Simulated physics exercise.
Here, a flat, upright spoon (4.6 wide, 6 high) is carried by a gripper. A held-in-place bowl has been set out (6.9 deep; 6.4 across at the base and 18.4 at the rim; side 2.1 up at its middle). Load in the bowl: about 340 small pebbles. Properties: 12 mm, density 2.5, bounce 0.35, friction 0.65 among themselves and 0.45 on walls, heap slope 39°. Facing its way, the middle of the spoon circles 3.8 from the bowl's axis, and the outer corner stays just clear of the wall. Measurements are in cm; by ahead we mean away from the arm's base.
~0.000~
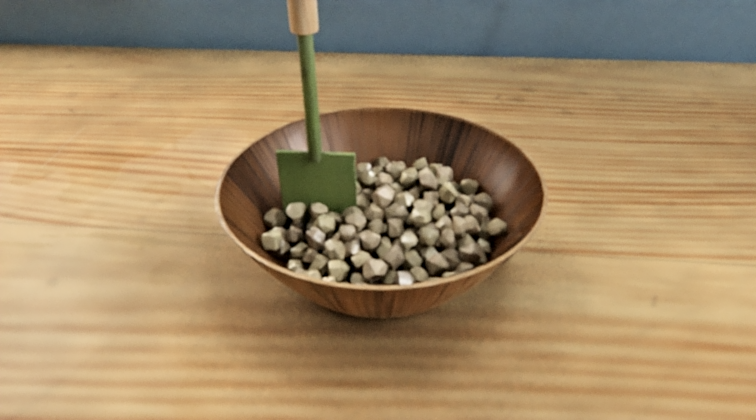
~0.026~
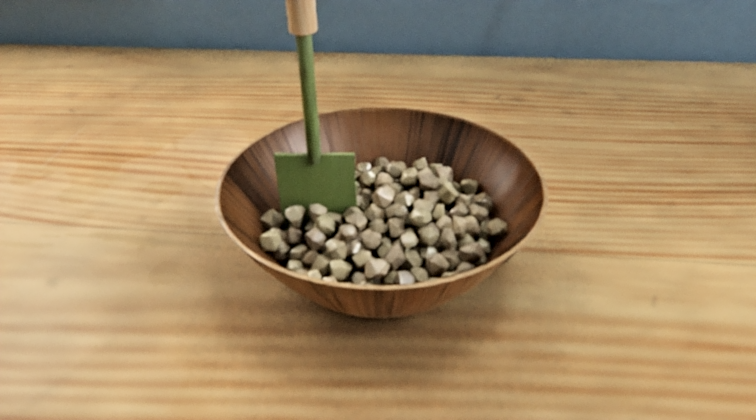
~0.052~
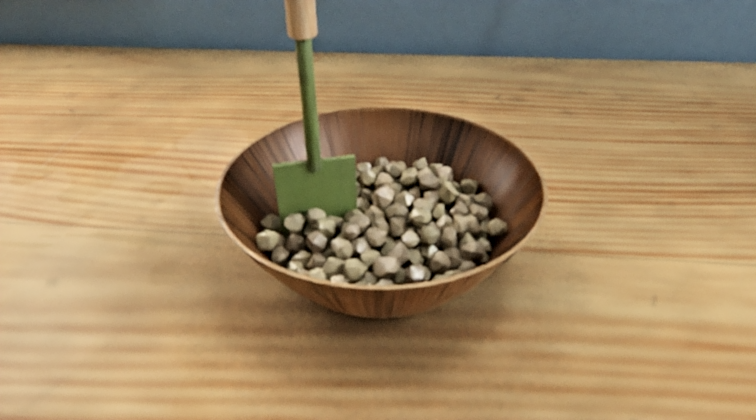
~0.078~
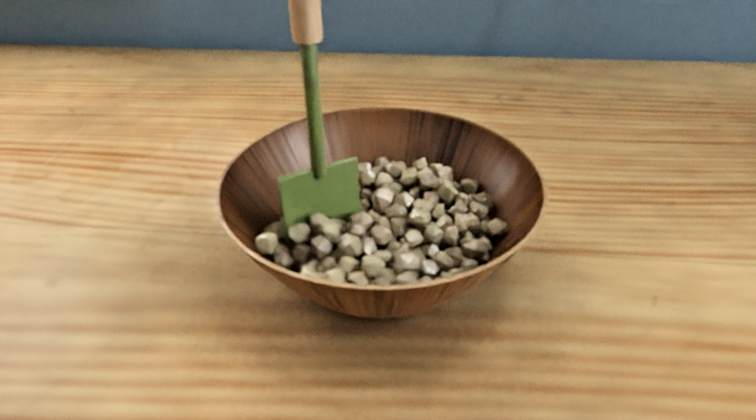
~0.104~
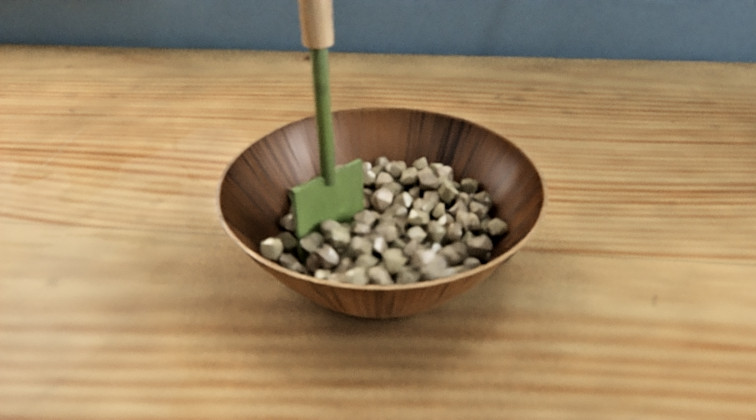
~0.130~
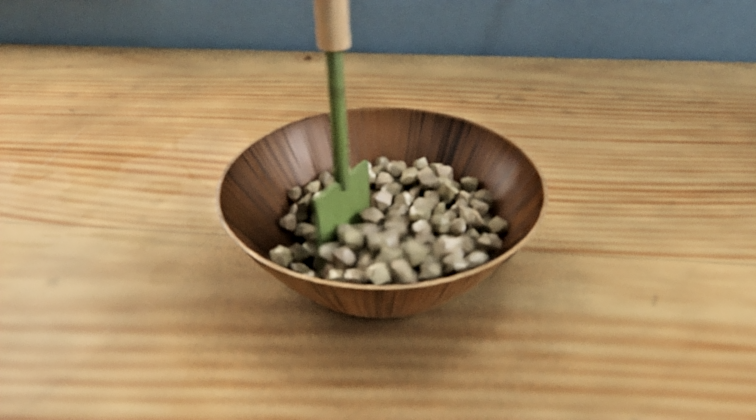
A wooden bowl of small pebbles sits still while a green spade turns and stirs them.
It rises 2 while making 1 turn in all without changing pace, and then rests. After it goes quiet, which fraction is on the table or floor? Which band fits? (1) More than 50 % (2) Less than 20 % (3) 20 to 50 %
2, less than 20 %.
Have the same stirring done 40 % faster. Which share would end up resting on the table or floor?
Near 20 in a hundred, it would be.
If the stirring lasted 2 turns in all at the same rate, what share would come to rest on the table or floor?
That would give some 20 percent.
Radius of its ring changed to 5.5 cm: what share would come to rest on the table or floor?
Roughly 0 percent, I'd expect.
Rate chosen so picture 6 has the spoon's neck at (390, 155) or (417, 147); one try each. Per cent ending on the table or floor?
Roughly 30 and 35 percent, in that order.
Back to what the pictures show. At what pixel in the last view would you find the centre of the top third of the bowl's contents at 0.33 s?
I'd point to somewhere close to (459, 174).
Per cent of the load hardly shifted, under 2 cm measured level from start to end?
Near 35 % of the pieces.
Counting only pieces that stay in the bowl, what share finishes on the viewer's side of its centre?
Around 50 per cent of what the bowl keeps.
After 0.33 s, 177° round, highest piece 9 above the table; 331 in the bowl, 2 on the table or floor, 10 in flight or on the tool.
After 0.53 s, 291° round, highest piece 10 above the table; 309 in the bowl, 22 on the table or floor, 12 in flight or on the tool.
After 0.82 s, 0° round, highest piece 6 above the table; 295 in the bowl, 48 on the table or floor.
After 1.52 s, 0° round, highest piece 6 above the table; 295 in the bowl, 48 on the table or floor.
At rest, 295 in the bowl, 48 on the table or floor. That is 14 % on the table or floor.
